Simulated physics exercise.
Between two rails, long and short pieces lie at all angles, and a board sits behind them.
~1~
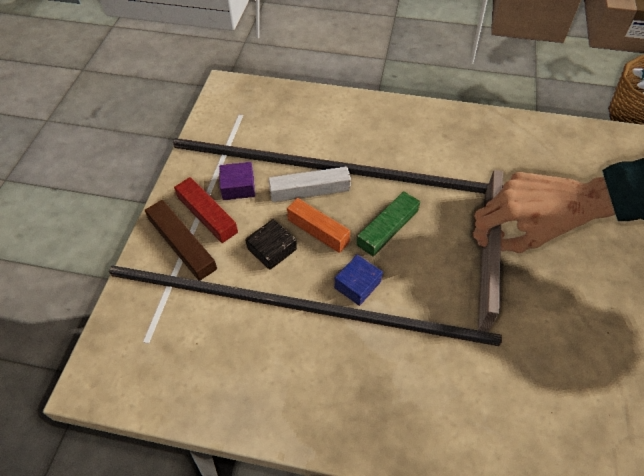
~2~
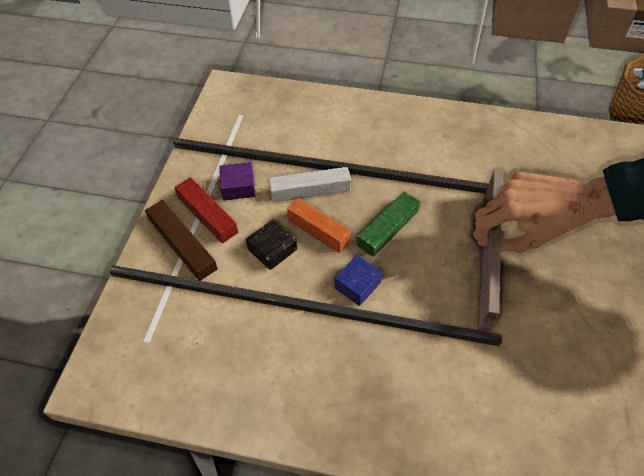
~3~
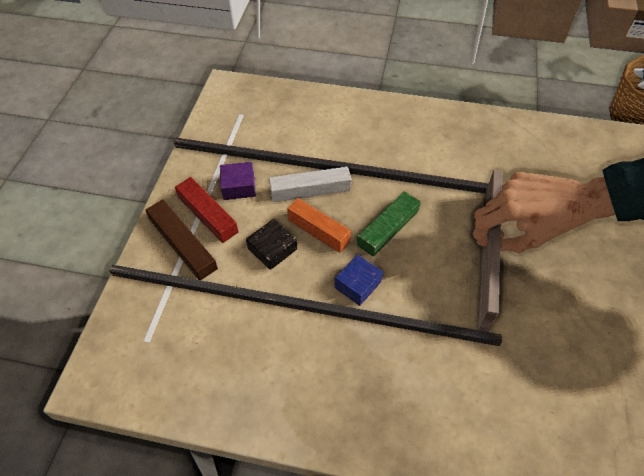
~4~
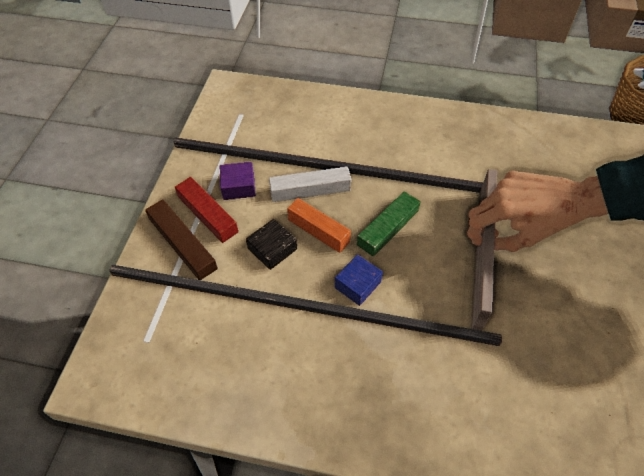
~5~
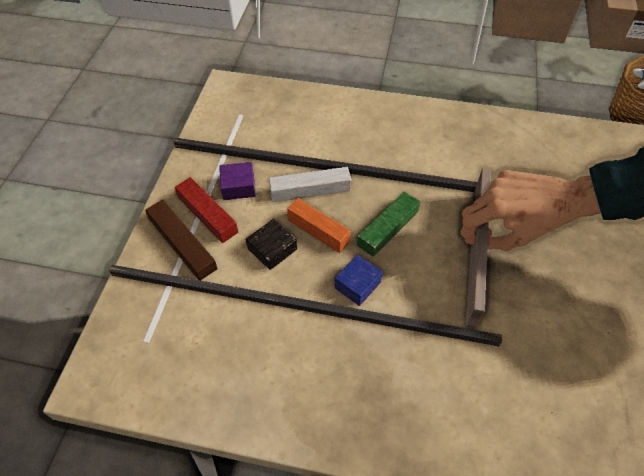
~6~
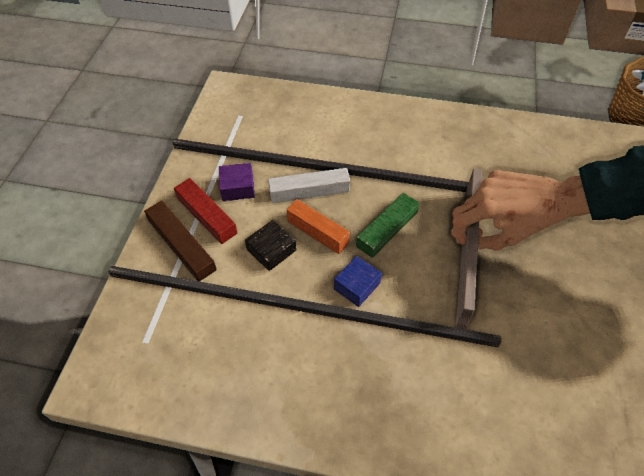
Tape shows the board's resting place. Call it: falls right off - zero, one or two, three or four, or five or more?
Call: Three or four.
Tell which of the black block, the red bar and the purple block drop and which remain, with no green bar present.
Well, the black block is left in place, the red bar topples off and the purple block topples off.
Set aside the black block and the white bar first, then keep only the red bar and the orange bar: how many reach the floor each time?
The count is 1 in the first case and 2 in the second.
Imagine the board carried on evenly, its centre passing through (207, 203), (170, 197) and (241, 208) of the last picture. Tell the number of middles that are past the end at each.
Middles past end - pos 1: 3, pos 2: 6, pos 3: 0.
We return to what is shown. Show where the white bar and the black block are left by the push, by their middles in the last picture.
White bar at (180, 159), black block at (147, 224).
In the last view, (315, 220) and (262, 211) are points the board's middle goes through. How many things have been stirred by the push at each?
By then 6, and later 8.
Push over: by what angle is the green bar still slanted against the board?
Out of line by around 0°.
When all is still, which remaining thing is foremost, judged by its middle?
Orange bar.
Soon after, none off yet; brown stick at rest near (180, 240); red bar at rest near (205, 210); purple block at rest near (237, 182).
Then, none off yet; brown stick at rest near (180, 240); red bar at rest near (205, 210); purple block moved a little near (221, 180).
Further on, none off yet; brown stick moved a little near (152, 237); red bar moved about its own width near (150, 201); purple block moved well along near (160, 168).
At rest, the number that fall off is three or four; fallen, purple block, red bar and brown stick.
